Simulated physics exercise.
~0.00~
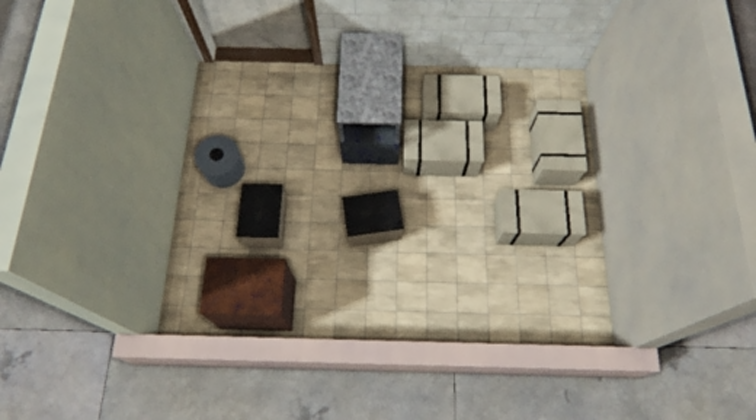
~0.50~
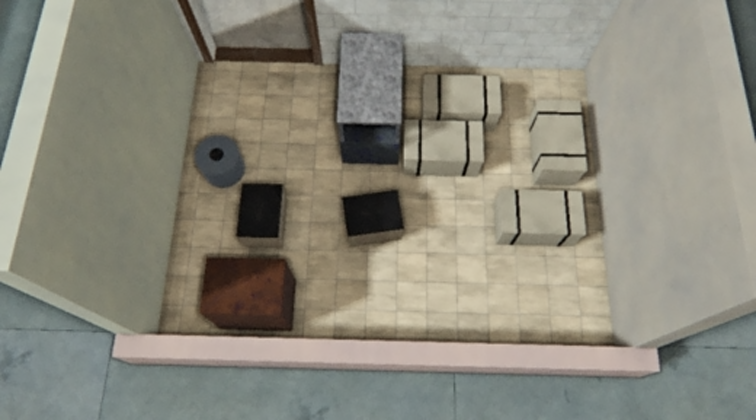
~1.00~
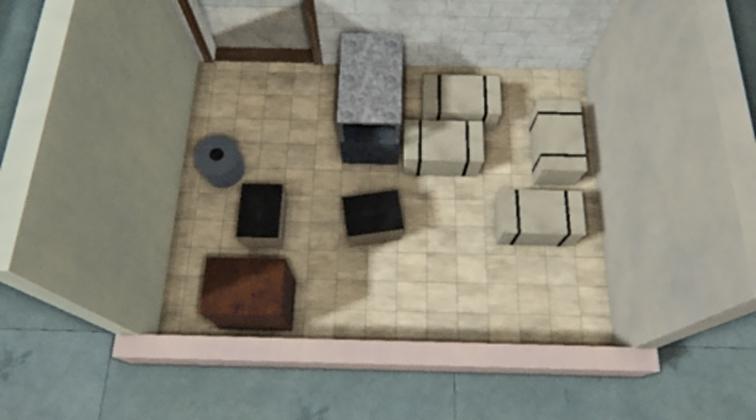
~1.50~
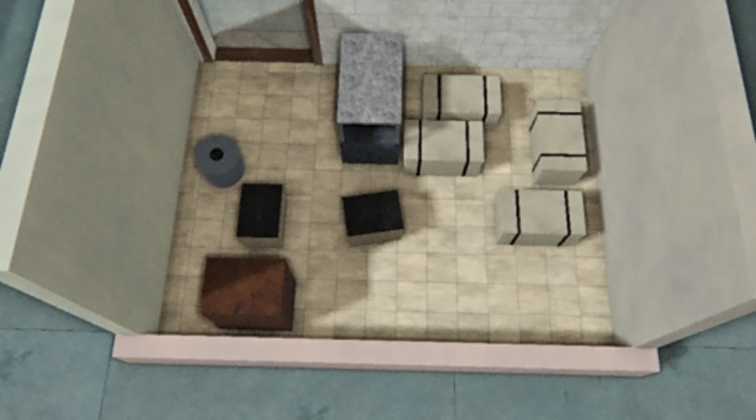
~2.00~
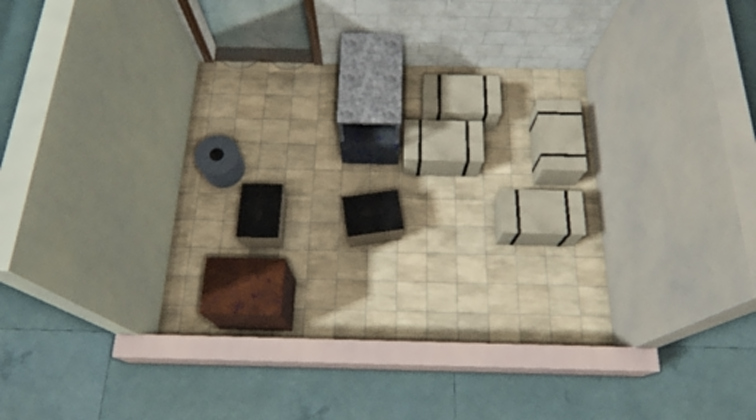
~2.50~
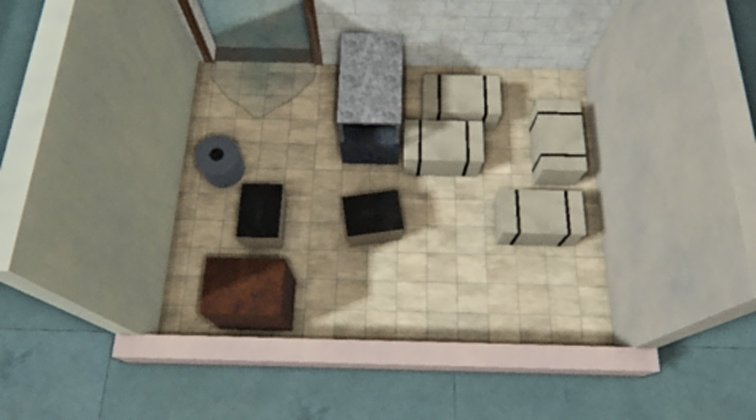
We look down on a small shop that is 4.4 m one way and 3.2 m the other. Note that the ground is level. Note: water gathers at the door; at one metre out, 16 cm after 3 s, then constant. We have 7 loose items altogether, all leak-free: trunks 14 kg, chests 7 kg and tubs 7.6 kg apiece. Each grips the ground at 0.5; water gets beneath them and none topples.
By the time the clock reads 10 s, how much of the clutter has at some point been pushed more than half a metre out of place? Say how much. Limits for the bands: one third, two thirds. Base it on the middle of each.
One third through two thirds.
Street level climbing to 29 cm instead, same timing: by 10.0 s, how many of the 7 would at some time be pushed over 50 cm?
5.
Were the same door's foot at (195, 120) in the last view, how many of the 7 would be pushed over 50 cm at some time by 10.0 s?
Then it comes to 1 of them.
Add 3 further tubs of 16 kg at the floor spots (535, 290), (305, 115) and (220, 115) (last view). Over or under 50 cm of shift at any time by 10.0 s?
Order as asked - falls below the limit, exceeds the limit, exceeds the limit.
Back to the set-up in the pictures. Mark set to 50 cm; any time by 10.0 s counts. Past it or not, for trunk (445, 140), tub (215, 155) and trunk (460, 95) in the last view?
One by one in that order: Below; above; below.
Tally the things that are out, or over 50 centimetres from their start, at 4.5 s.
It comes to 1.
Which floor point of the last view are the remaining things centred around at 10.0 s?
I'd put it around (456, 195).
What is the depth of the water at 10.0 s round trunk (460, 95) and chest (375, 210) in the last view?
About 1 and 7 cm.
After 3.5 s 0 of 7 are over 50 cm from their spots; 0 afloat.
After 4.5 s 1 of 7 are over 50 cm from their spots; 1 afloat.
After 7.0 s 2 of 7 are over 50 cm from their spots; 2 afloat.
After 10.0 s 3 of 7 are over 50 cm from their spots, and 3 have been at some point; 4 afloat.
